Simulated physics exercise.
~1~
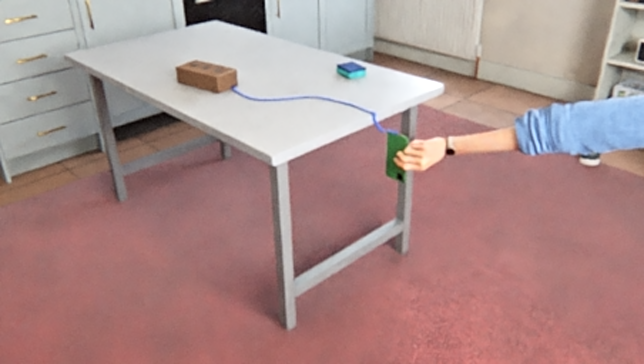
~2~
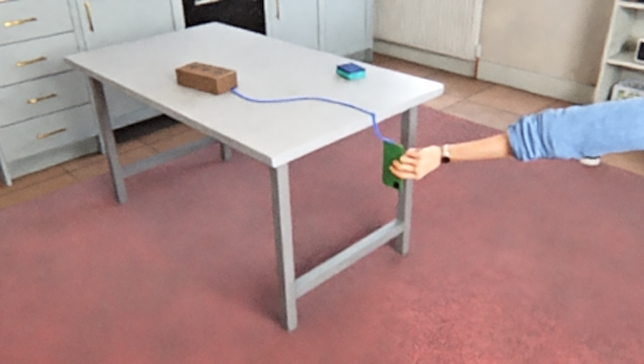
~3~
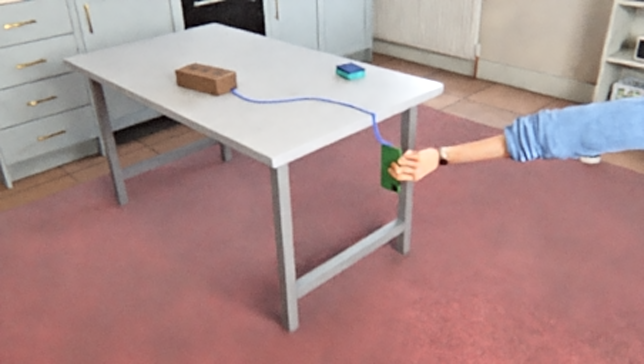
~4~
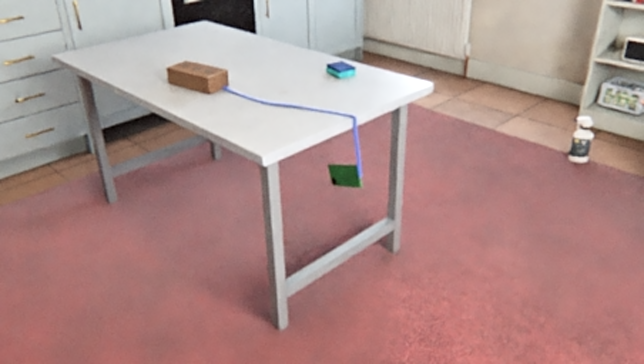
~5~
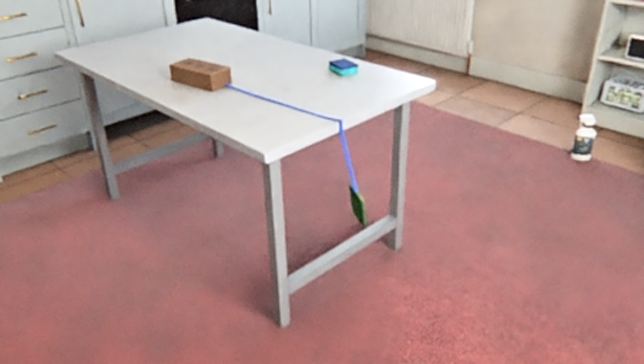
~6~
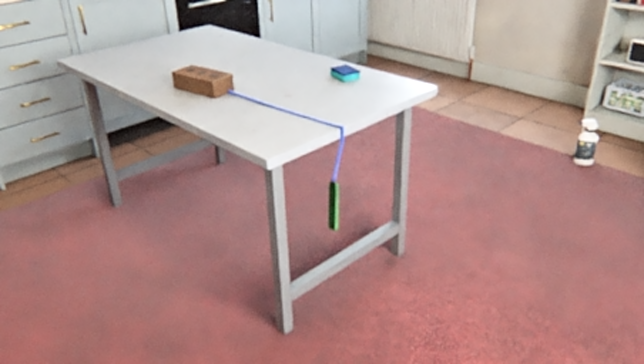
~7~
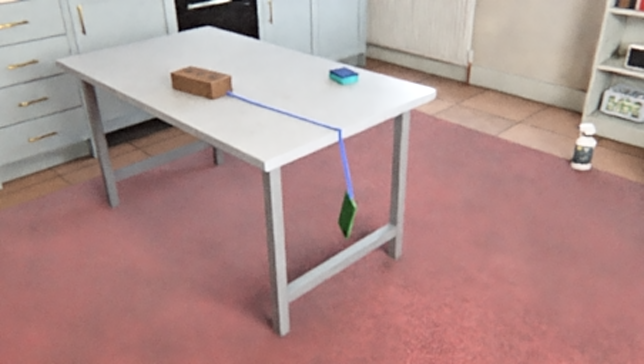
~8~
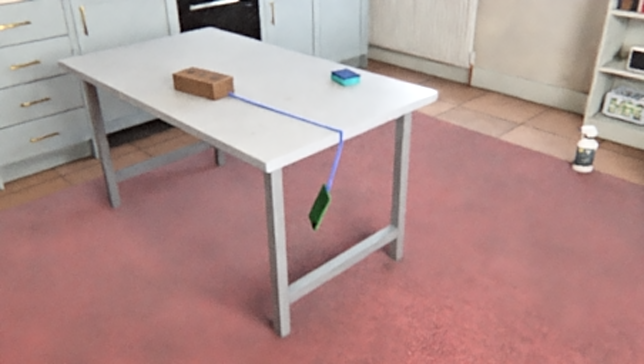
The footage shows a hand holding a green phone beside a table, a blue ribbon running from it to a brick near a small sponge. The hand lets go, and the phone drops and swings beneath the table edge, ending up dangling above the floor while brick and sponge stay put.
